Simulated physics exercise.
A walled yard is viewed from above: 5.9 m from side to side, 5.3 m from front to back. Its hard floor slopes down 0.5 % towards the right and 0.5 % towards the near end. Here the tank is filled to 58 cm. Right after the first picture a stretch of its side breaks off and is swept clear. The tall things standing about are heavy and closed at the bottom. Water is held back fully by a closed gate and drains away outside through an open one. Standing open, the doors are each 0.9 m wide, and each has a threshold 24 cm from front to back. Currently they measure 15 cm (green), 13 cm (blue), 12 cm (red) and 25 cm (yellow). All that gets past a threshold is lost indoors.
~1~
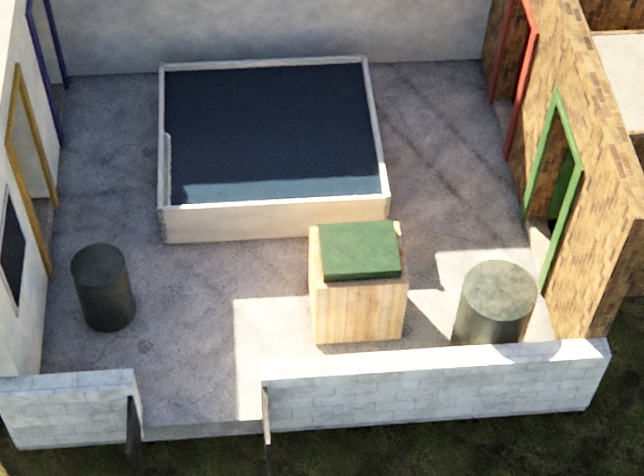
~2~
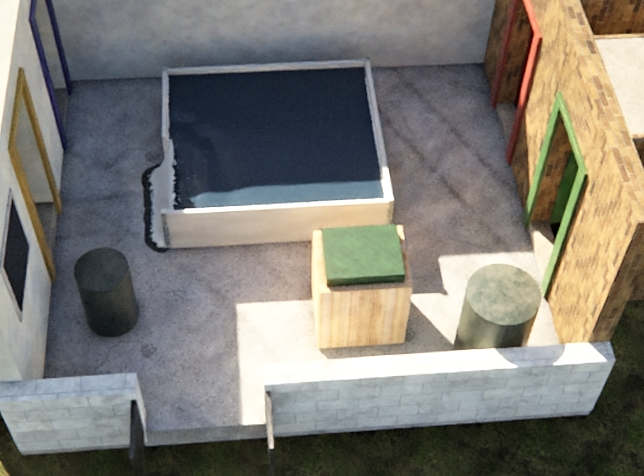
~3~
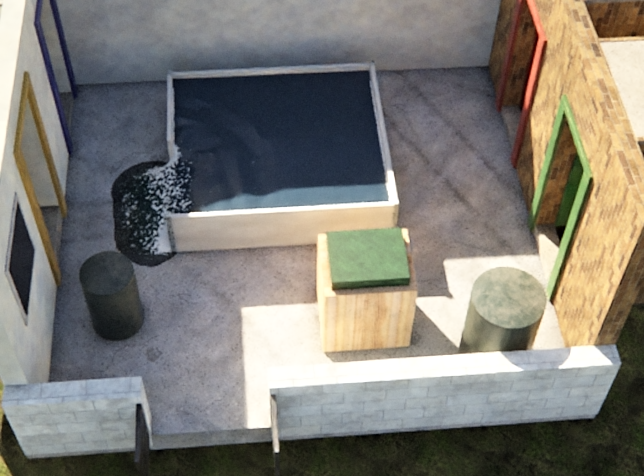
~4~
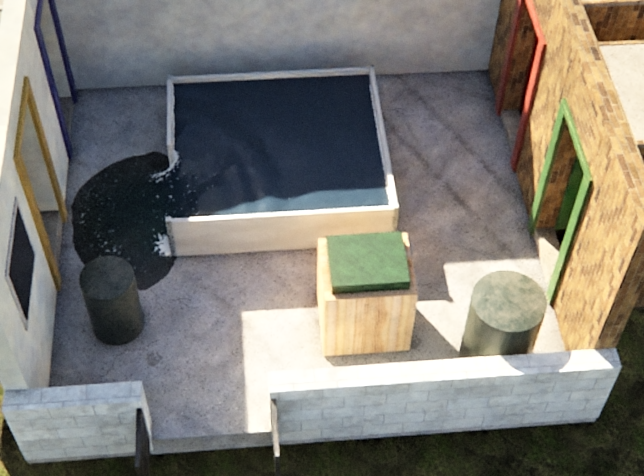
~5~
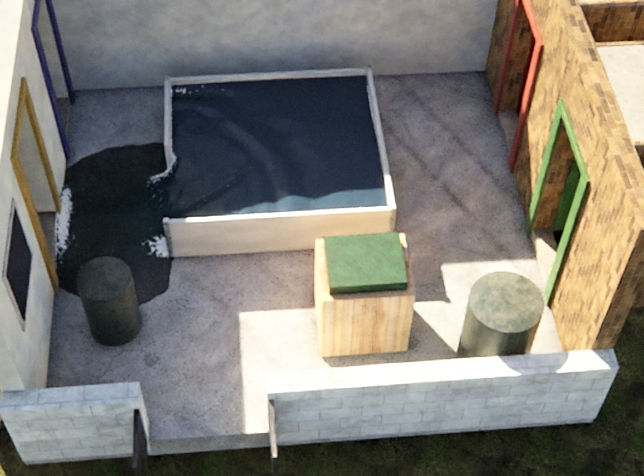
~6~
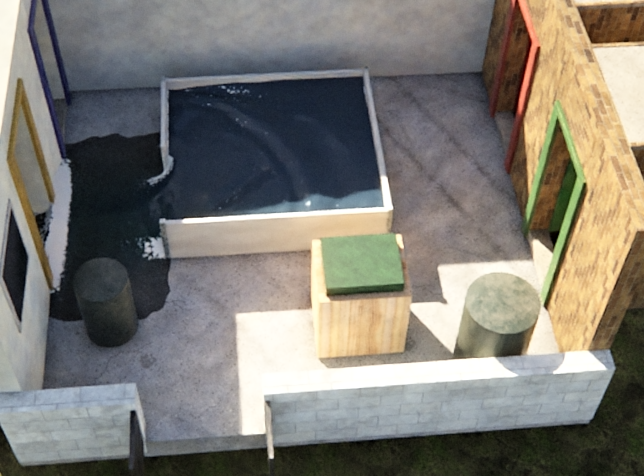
A walled yard with a hard grey floor is seen from above, the camera shifting very slightly. A pale-rimmed tank of dark water stands towards the back, with blue and yellow doorframes at left, red and green at right, and a green-topped wooden box and two dark green cylinders nearer. The tank's left side breaks open, and water pours out, spreading leftwards to the wall and around the left cylinder.
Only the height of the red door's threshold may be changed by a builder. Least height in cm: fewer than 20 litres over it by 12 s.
Approx. 6.5 cm.
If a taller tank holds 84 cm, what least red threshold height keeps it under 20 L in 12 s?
11.0 cm.
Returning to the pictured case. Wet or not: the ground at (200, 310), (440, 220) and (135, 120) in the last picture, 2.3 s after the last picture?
Listed order - soaked through, unwetted, soaked through.
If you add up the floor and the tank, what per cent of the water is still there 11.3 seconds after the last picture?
Share still there: Approx. 88 percent.
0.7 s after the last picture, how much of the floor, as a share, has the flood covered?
The wet part is about 20 per cent.
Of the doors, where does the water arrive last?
That would be the green door.
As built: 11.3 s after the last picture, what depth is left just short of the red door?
Lab note: Depth approx. 11.5 cm.
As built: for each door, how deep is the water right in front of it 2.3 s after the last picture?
Door by door, in centimetres - green 0, blue 11, red 0, yellow 35.
Then, 0.7 s after the last picture water covers 20 % of the floor, deepest (42 cm) near (57, 235); it has not reached the red door.
Then, 2.3 s after the last picture water covers 50 % of the floor, deepest (39 cm) near (41, 414); it has not reached the red door.
Then, 11.3 s after the last picture water covers 95 % of the floor, deepest (16 cm) near (401, 403); 12 cm at the red door, 0 litres in over its 12 cm threshold.
At the red door as built, the water peaked near 12 cm, 11.3 s after the last picture.
Run again over the same 12 s with other heights there, 34 litres in over 5.5 cm, 13 litres over 7.5 cm. The limit of 20 litres is kept from about 6.5 cm up.
